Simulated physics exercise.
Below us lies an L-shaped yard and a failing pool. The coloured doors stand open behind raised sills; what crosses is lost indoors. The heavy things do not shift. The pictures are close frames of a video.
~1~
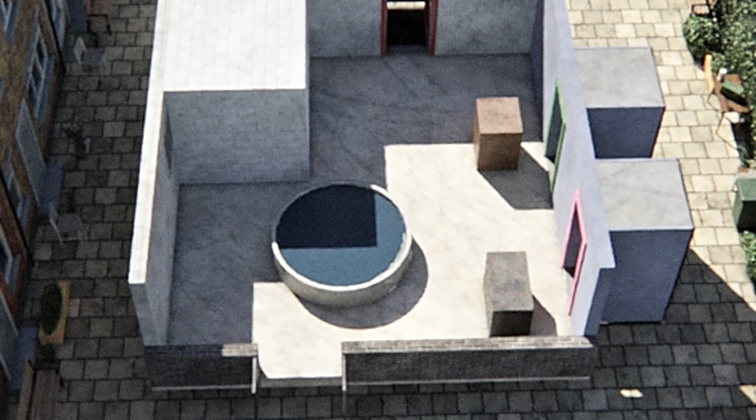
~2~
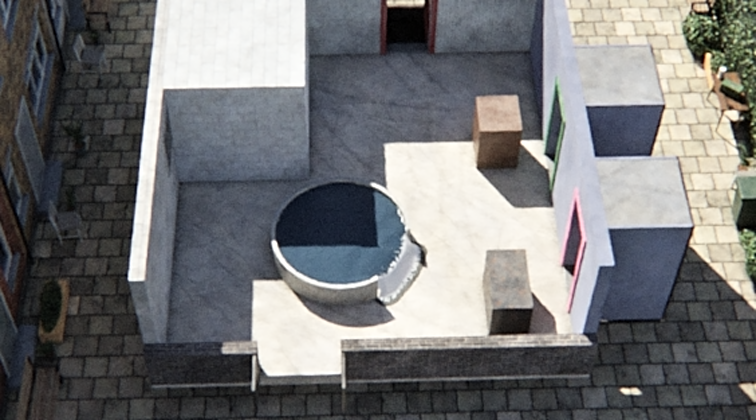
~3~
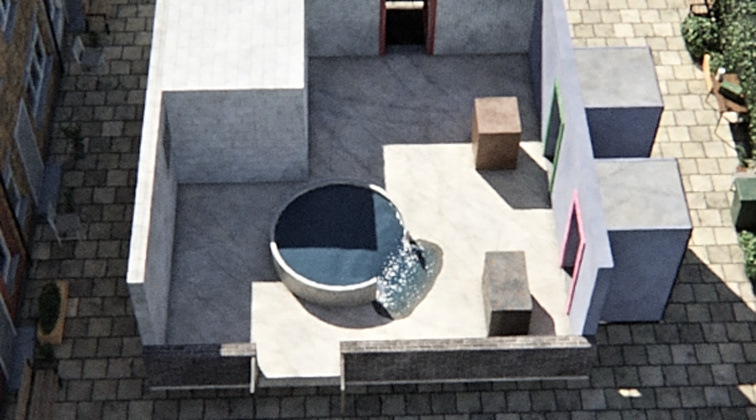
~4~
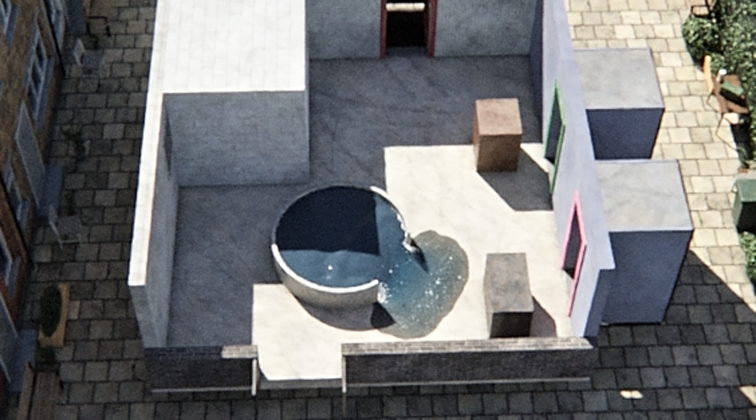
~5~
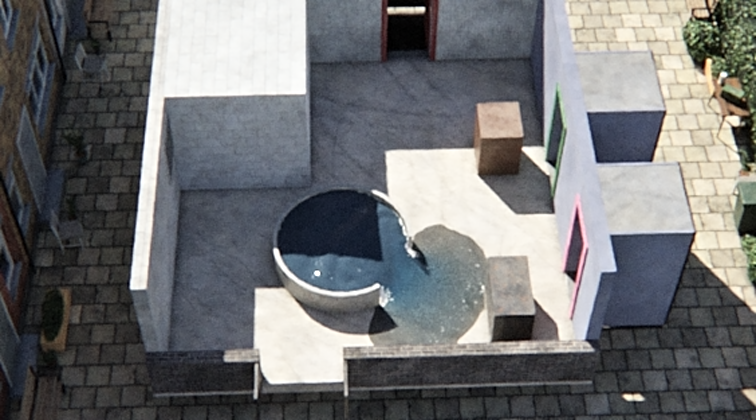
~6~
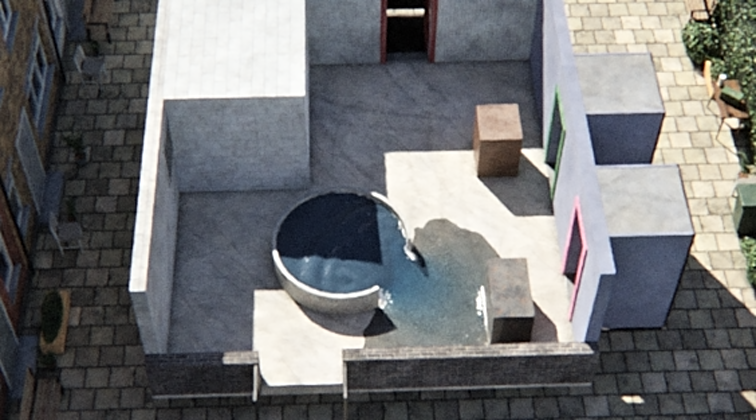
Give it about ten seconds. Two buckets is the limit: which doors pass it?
The pink door takes more than that; the red door stays under that; the green door takes more than that.
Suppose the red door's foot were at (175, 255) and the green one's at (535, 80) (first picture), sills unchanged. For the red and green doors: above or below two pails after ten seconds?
My reading: The red door stays under; the green door keeps below it.
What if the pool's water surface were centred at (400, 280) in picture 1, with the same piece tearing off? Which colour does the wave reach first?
It is the pink door.
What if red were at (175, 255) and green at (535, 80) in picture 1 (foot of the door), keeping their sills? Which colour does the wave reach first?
That is the door marked pink.
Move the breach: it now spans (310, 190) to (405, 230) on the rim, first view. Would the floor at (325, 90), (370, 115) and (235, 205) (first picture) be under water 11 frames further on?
One after the other: Covered, wet, wet.
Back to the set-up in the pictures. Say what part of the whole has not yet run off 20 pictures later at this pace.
Some 98 per cent.
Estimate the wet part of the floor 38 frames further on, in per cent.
Some 60 per cent.
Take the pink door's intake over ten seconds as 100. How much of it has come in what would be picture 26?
About 60 per cent.
A moment on, water covers 15 % of the floor; the pink door wet at the sill, nothing in, the red door not reached, the green door not reached.
Next, water covers 20 % of the floor; the pink door under two buckets in, the red door not reached, the green door not reached.
Then, water covers 35 % of the floor; the pink door over two buckets in, the red door not reached, the green door wet at the sill, nothing in.
Later, water covers 60 % of the floor; the pink door over two buckets in, the red door not reached, the green door under two buckets in.
In the end, water covers 95 % of the floor; the pink door over two buckets in, the red door wet at the sill, nothing in, the green door over two buckets in.
